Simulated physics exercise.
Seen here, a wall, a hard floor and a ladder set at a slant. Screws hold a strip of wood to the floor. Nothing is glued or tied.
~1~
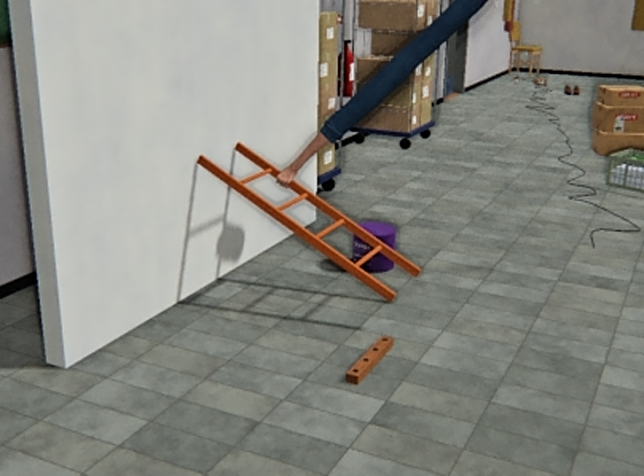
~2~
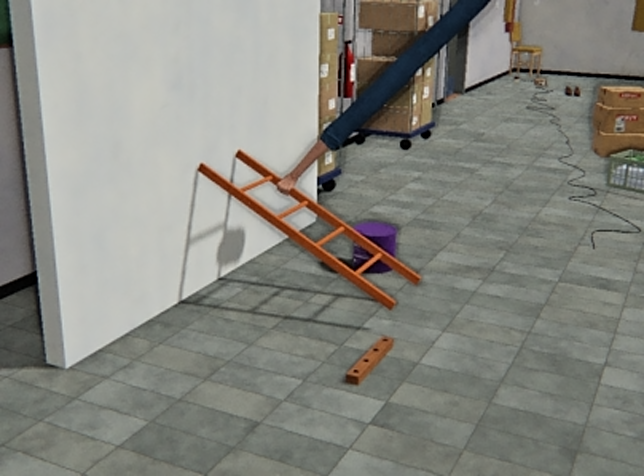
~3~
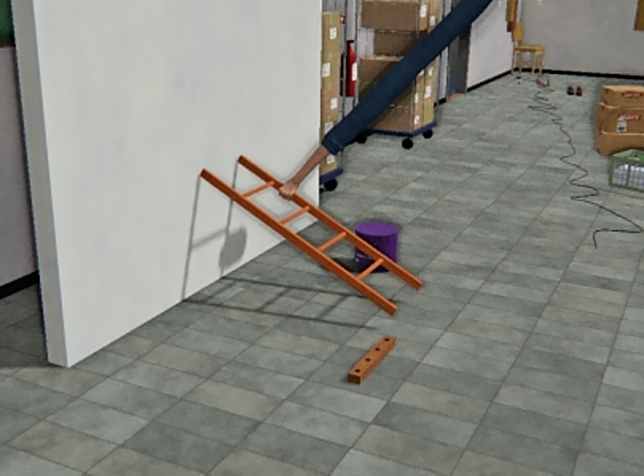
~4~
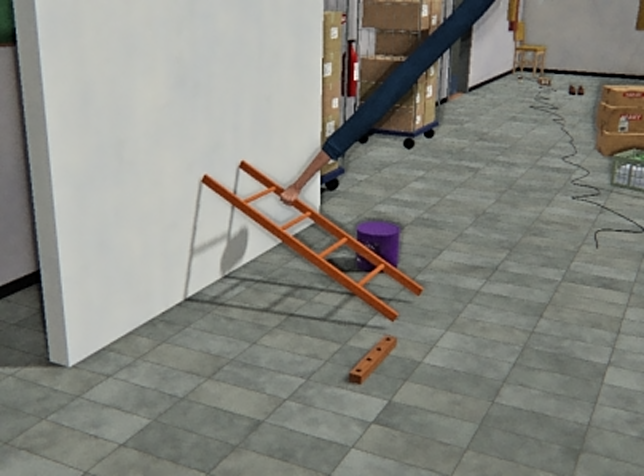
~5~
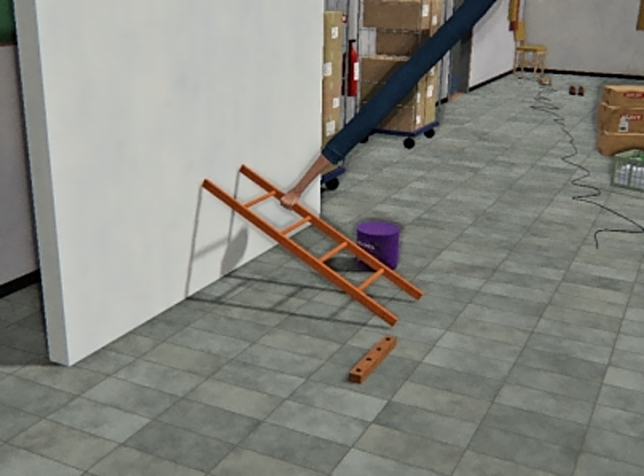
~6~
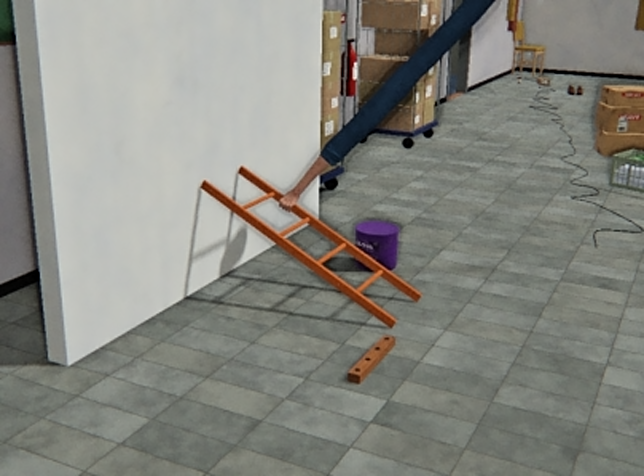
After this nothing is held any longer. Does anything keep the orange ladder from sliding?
Here the orange ladder slips down.
Then, 0.24 s past the last view, orange ladder leaning 7° off how it started near (317, 254).
Then, 0.34 s past the last view, orange ladder leaning 17° off how it started near (321, 273).
Then, 0.40 s past the last view, orange ladder leaning 25° off how it started near (323, 289).
Finally, the orange ladder gives way at the feet, near (324, 293); nothing else stirs.
